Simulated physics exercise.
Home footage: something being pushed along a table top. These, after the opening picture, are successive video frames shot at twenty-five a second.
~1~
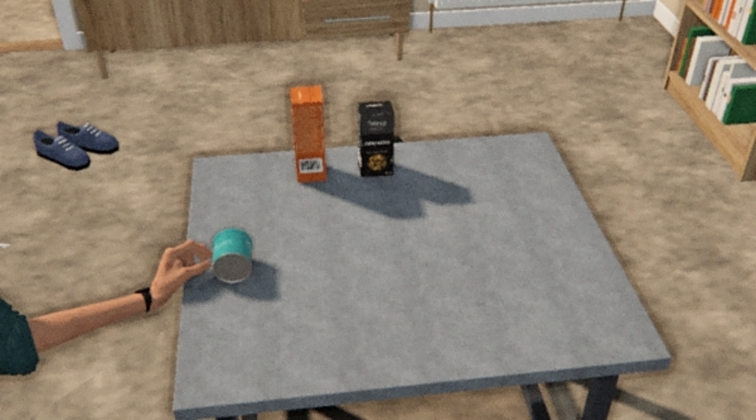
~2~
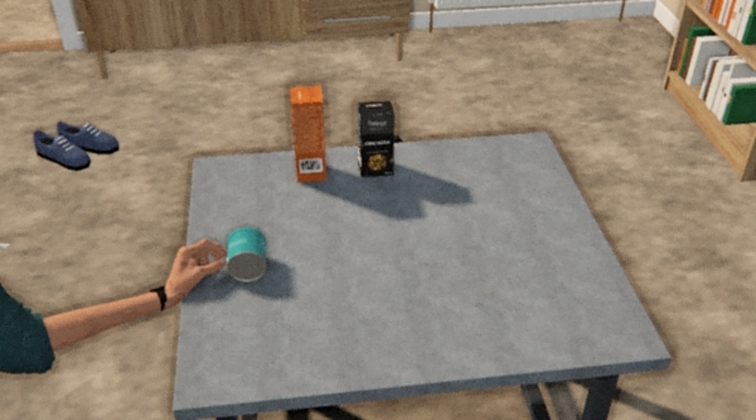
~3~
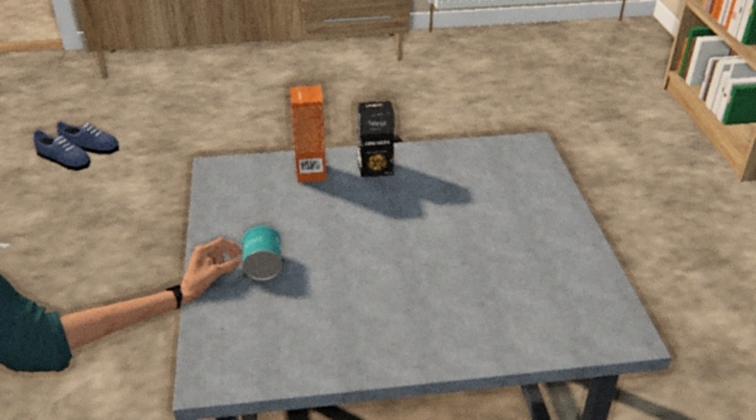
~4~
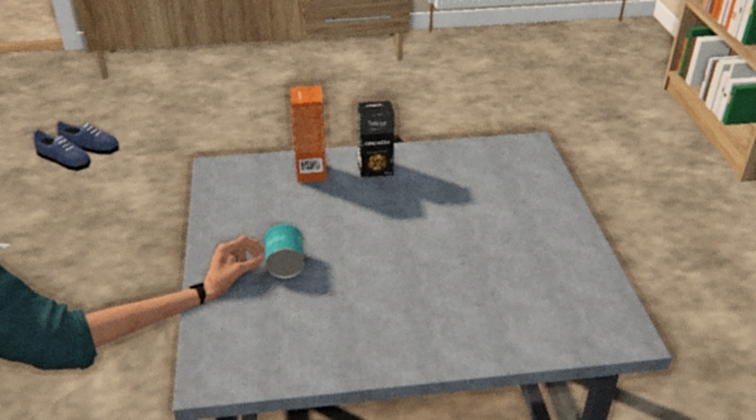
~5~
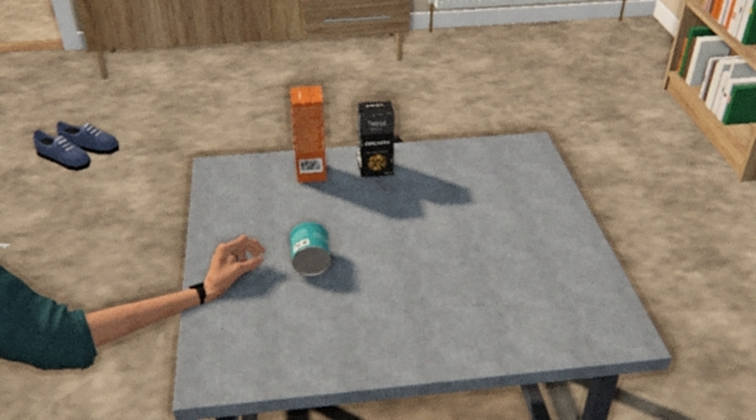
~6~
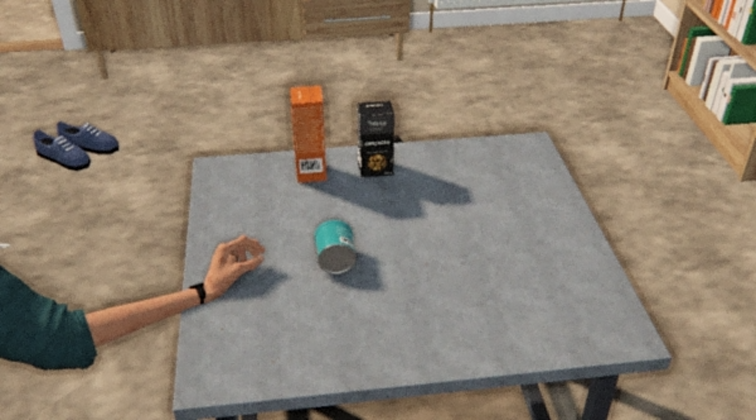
Hand pushing a turquoise tin rightward across a grey table, then staying back as the tin rolls on past two boxes.
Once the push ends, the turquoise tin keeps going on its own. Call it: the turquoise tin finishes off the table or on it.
Off the table.
Then, 0.20 s on from there, turquoise tin shifted well along near (452, 237).
Then, 0.50 s on from there, turquoise tin shifted well along near (604, 224).
Then, 0.80 s on from there, turquoise tin now off the table.
Then, 1.10 s on from there, things are still on the move.
In the end, off the table, turquoise tin.
